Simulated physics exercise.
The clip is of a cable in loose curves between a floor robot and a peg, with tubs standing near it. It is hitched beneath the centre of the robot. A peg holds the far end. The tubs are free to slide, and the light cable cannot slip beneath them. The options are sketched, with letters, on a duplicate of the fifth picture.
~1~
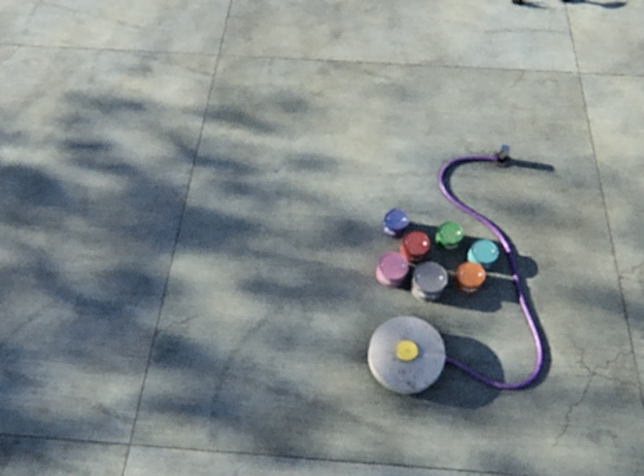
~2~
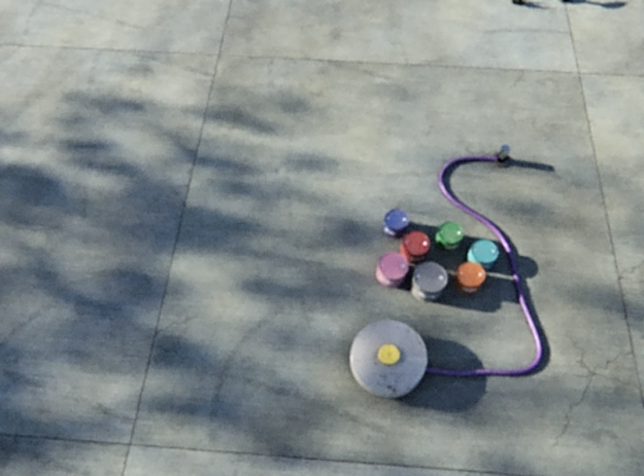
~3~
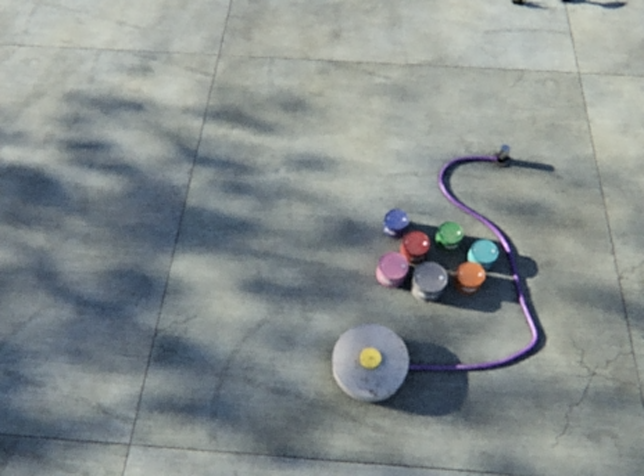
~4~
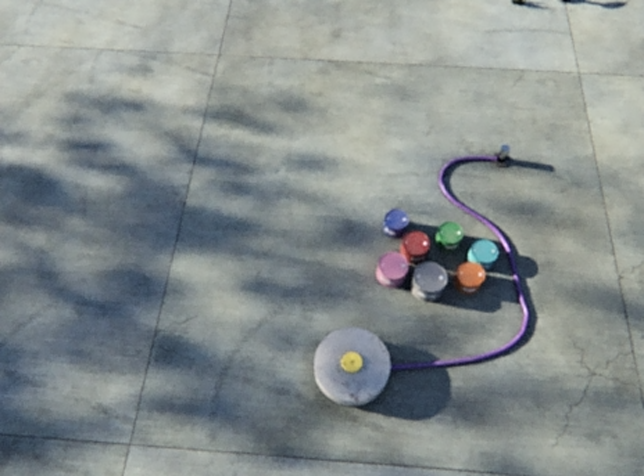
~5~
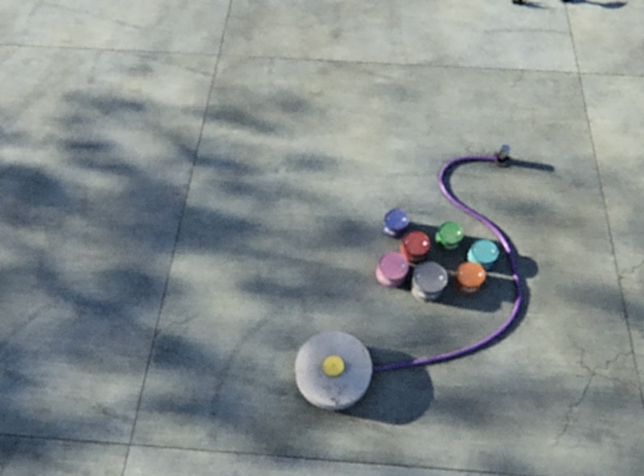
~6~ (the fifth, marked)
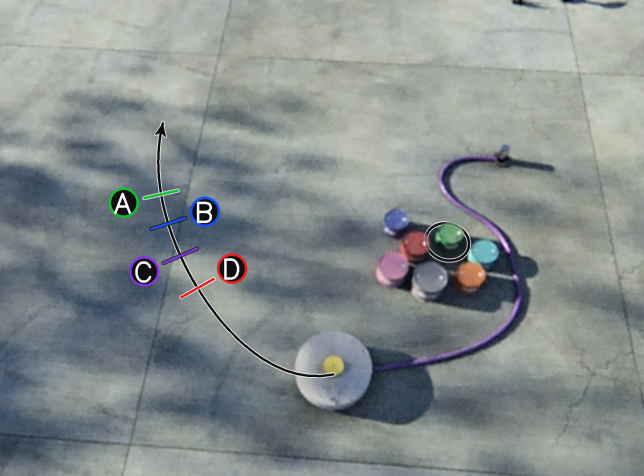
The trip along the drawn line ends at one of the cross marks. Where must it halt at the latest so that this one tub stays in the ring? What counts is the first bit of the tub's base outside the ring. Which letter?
At C, and not beyond.
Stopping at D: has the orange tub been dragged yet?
By then, no.
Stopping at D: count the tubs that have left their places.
The count is none.
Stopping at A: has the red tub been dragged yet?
By then, yes.
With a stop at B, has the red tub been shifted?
By then, yes.
On the marked copy, A at (161, 194); B at (168, 224); C at (180, 256); D at (198, 288); the ring at (447, 242); the route from (333, 374) via (184, 262) to (163, 123).
Taking C. A third of the way, robot (258, 352); green tub (449, 237).
Two thirds of the way, robot (207, 300); green tub (449, 237).
When it is over, robot (178, 250); grey tub (425, 274); orange tub (455, 266); green tub (447, 236); turquoise tub (470, 249); the green tub is still in its ring.
As for the rest, A drags the ringed tub to (425, 217); B drags the ringed tub to (431, 227); D is safe but short.
